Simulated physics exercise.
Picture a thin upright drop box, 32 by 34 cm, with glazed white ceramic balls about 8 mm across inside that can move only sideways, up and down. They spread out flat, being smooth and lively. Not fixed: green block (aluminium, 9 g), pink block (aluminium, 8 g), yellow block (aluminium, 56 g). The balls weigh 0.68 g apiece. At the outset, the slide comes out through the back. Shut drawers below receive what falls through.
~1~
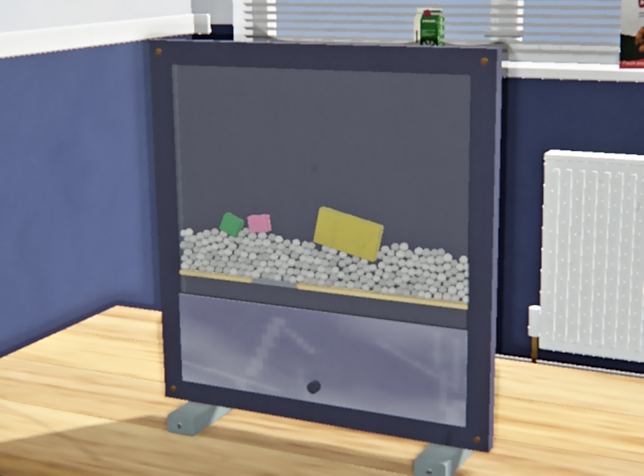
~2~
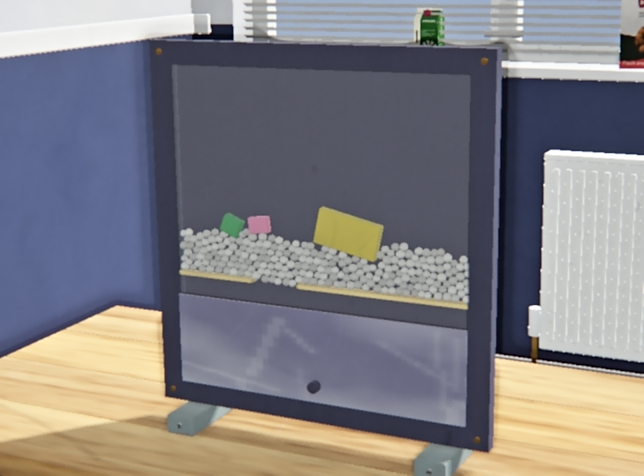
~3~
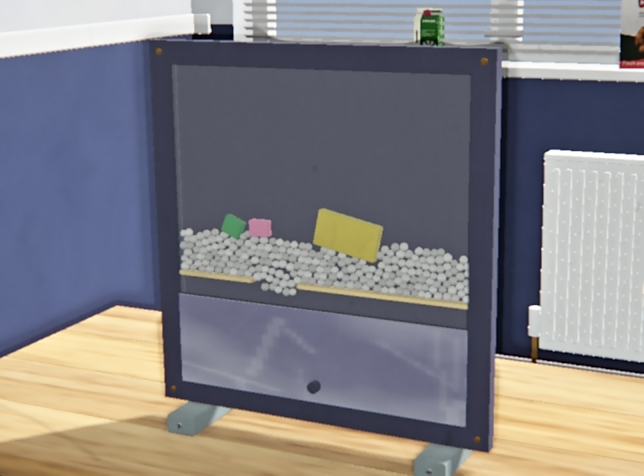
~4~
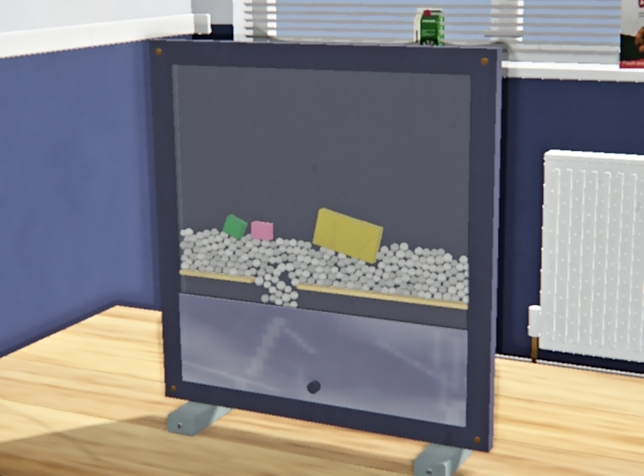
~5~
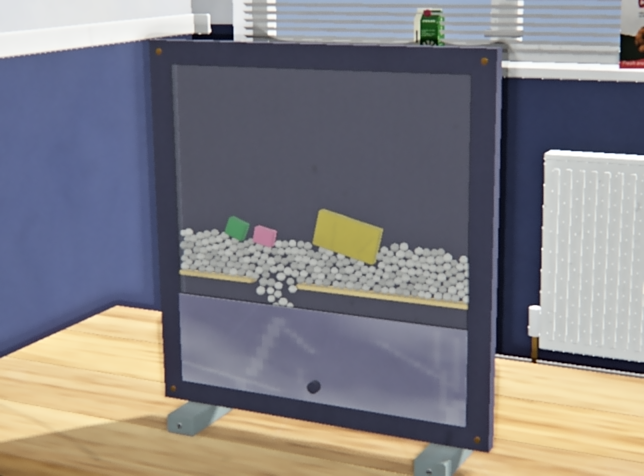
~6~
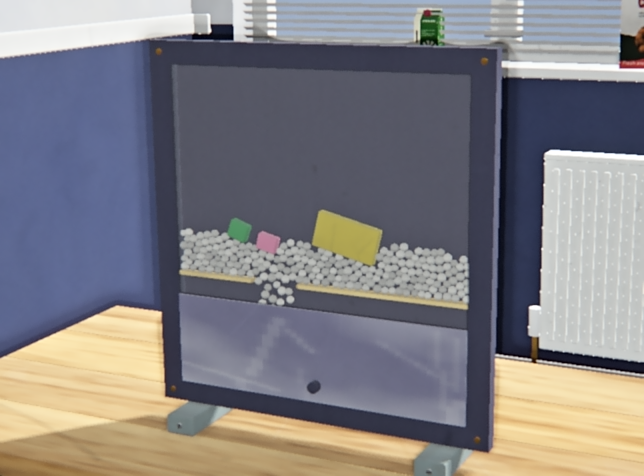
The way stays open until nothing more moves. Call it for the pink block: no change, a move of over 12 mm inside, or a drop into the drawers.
A drop.
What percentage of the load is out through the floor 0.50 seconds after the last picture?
I'd say about 40 per cent.
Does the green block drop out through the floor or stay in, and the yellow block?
Green: Falls through; yellow: Falls through.
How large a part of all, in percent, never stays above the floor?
Around 50 percent.
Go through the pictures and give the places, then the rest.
The first picture shows about 240 balls; balls' middle (318, 261); green block (232, 225) tilted 23°; pink block (259, 224) tilted 8°; yellow block (348, 234) tilted 12°; slide (251, 280) to (302, 286).
The second picture shows balls' middle (317, 261); 0 out.
The third picture shows balls' middle (320, 270); 6 out.
The fourth picture shows balls' middle (319, 270); 13 out.
The fifth picture shows balls' middle (321, 264); 19 out.
The sixth picture shows balls' middle (320, 265); 24 out; green block (239, 230) tilted 20°; pink block (268, 243) tilted 13°; yellow block (347, 238) tilted 13°.
Then, 0.15 s later than the last picture, 25 % are out; green block moved 6.0 cm tilted 30°; pink block below the floor; yellow block moved 1.2 cm tilted 5°.
Then, 0.50 s later than the last picture, 40 % are out; green block below the floor; pink block below the floor; yellow block moved 6.0 cm tilted 19°.
Then, 1.20 s later than the last picture, 50 % are out; green block below the floor; pink block below the floor; yellow block below the floor.
All still 2.5 s after it, 50 % are out; green block below the floor; pink block below the floor; yellow block below the floor.
